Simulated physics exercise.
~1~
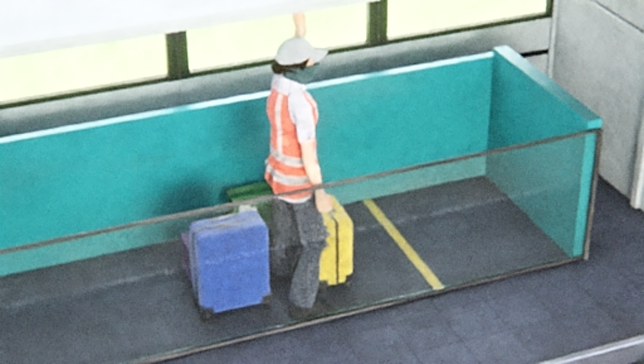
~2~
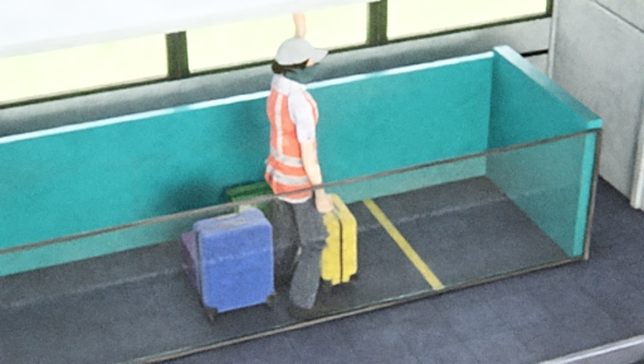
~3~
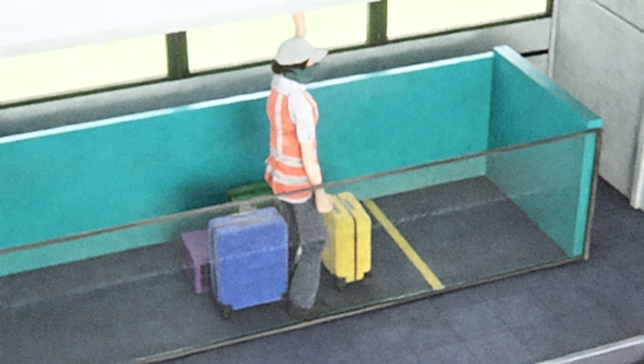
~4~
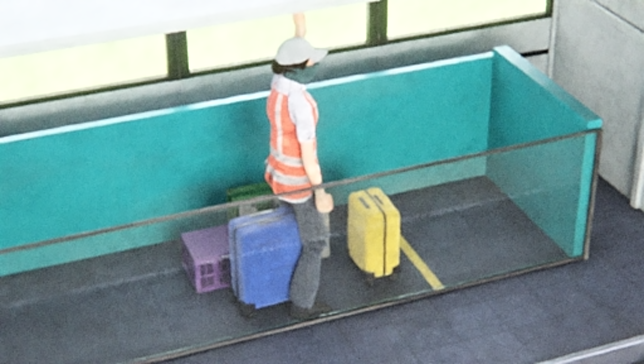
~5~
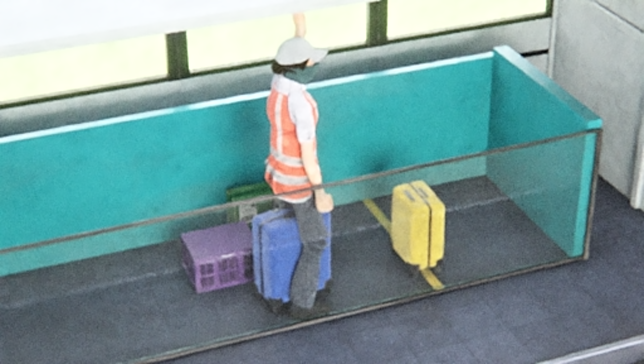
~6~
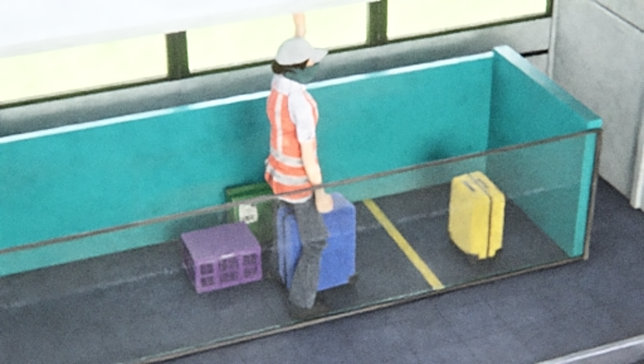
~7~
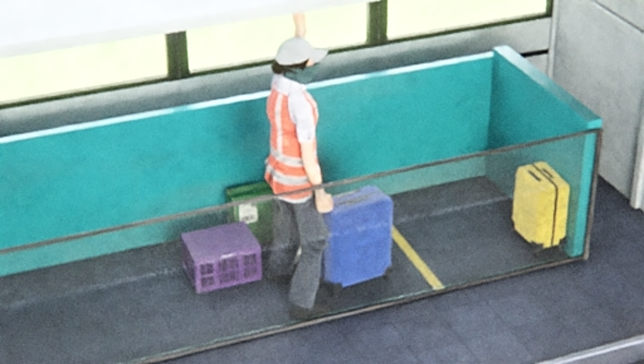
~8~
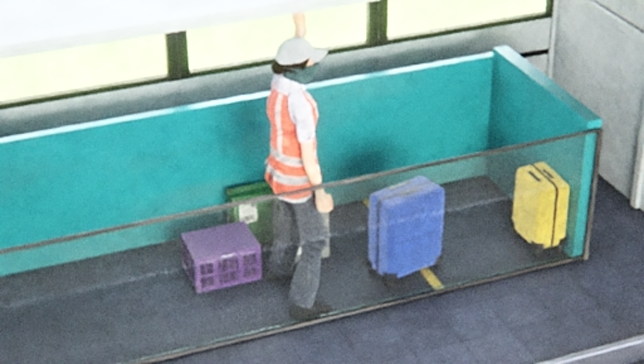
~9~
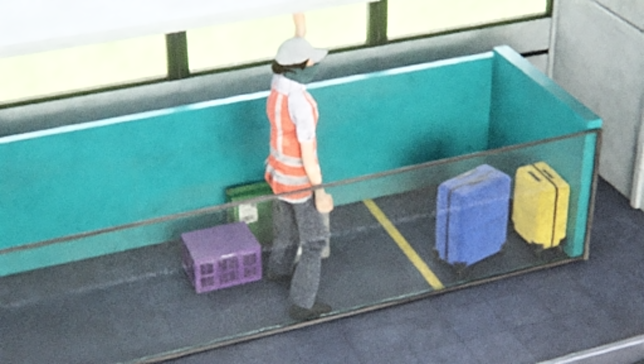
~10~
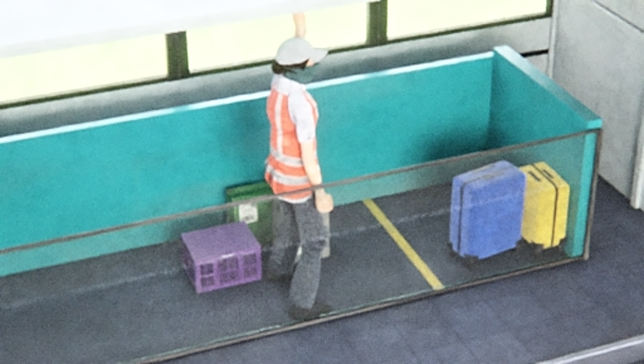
In the bay of a bus, a yellow suitcase and then a larger blue one slid right across the yellow line, ending side by side near the far end, while the standing person, a purple crate and a green box stayed put behind it.
